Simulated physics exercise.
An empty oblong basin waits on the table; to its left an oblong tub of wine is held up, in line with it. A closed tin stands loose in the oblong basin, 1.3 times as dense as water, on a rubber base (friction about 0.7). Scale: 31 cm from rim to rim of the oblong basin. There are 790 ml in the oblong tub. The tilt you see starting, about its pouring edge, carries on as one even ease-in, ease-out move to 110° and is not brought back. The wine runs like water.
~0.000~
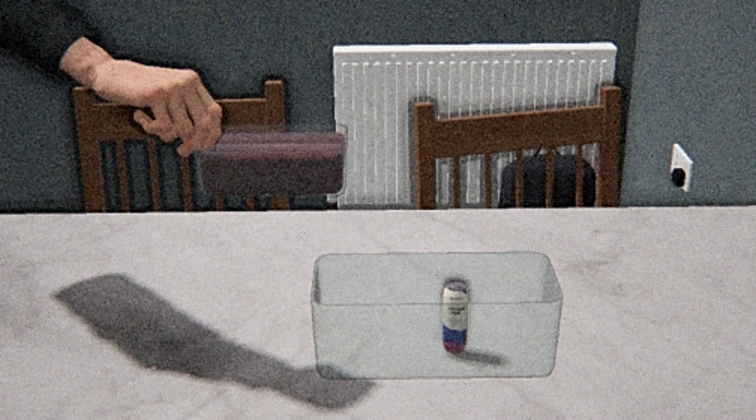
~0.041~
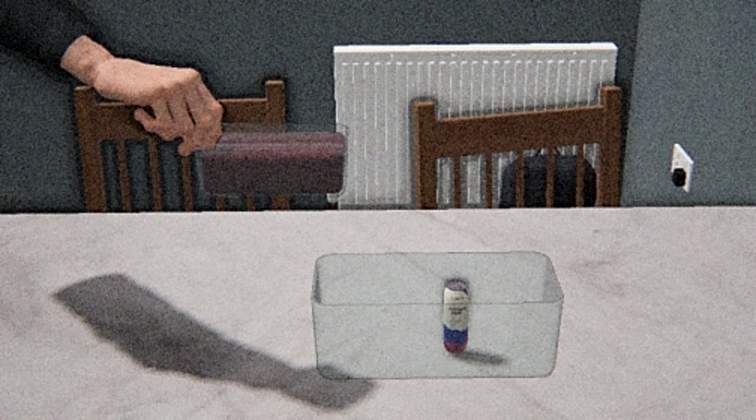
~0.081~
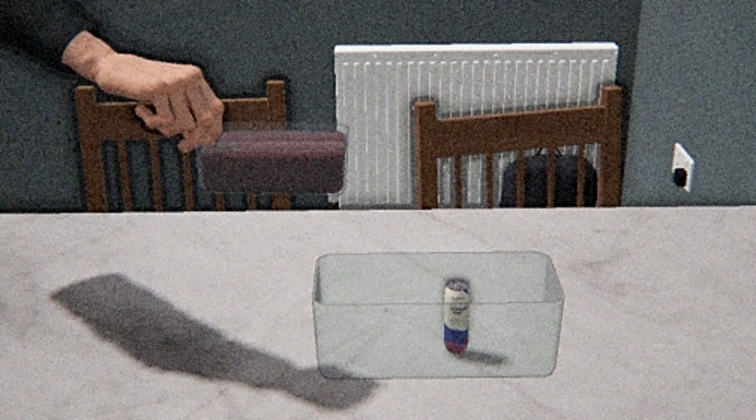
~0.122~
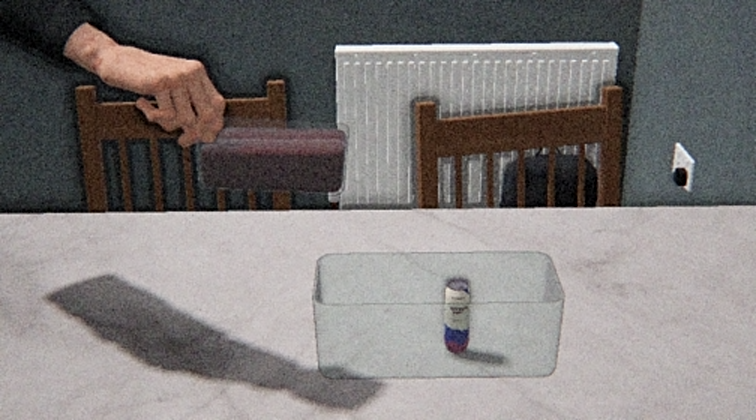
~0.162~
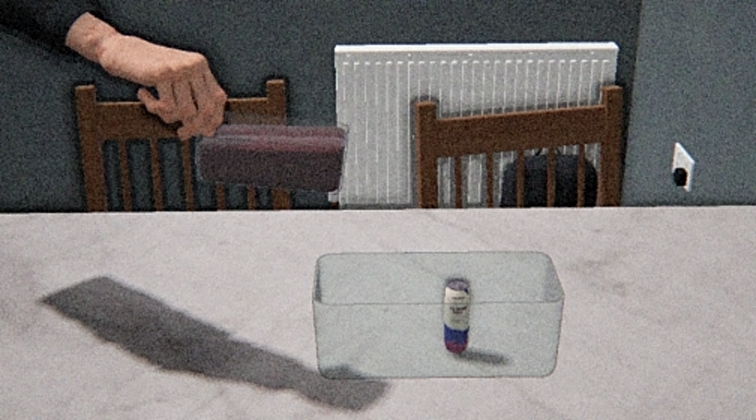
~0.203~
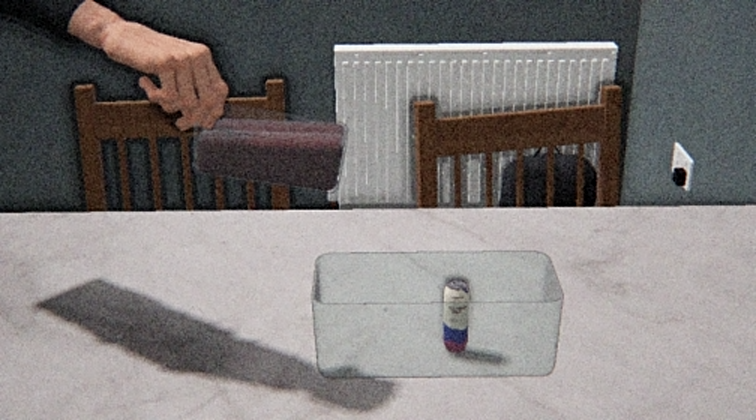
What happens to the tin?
The tin stays up.
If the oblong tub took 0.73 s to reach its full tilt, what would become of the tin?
The tin keeps standing.
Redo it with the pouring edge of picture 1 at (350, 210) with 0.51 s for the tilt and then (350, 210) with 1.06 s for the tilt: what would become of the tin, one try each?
First it topples; then it goes over.
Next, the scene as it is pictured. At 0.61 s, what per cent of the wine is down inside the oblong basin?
Some 8 per cent.
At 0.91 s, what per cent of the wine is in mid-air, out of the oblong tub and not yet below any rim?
Near 10 in a hundred.
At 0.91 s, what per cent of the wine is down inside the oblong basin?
Some 72 per cent.
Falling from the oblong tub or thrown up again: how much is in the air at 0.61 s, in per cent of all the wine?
Near 54 in a hundred.
After 0.61 s the tilt is 68° and 37 per cent is still to pour; the tin stands where it began.
After 0.91 s the tilt is 105° and 4 per cent is still to pour; the tin stands where it began.
After 1.22 s the tilt is 110° and 0 per cent is still to pour; the tin stands where it began.
After 1.56 s the tilt is 110° and 0 per cent is still to pour; the tin stands where it began.
In the end the tin stands where it began.
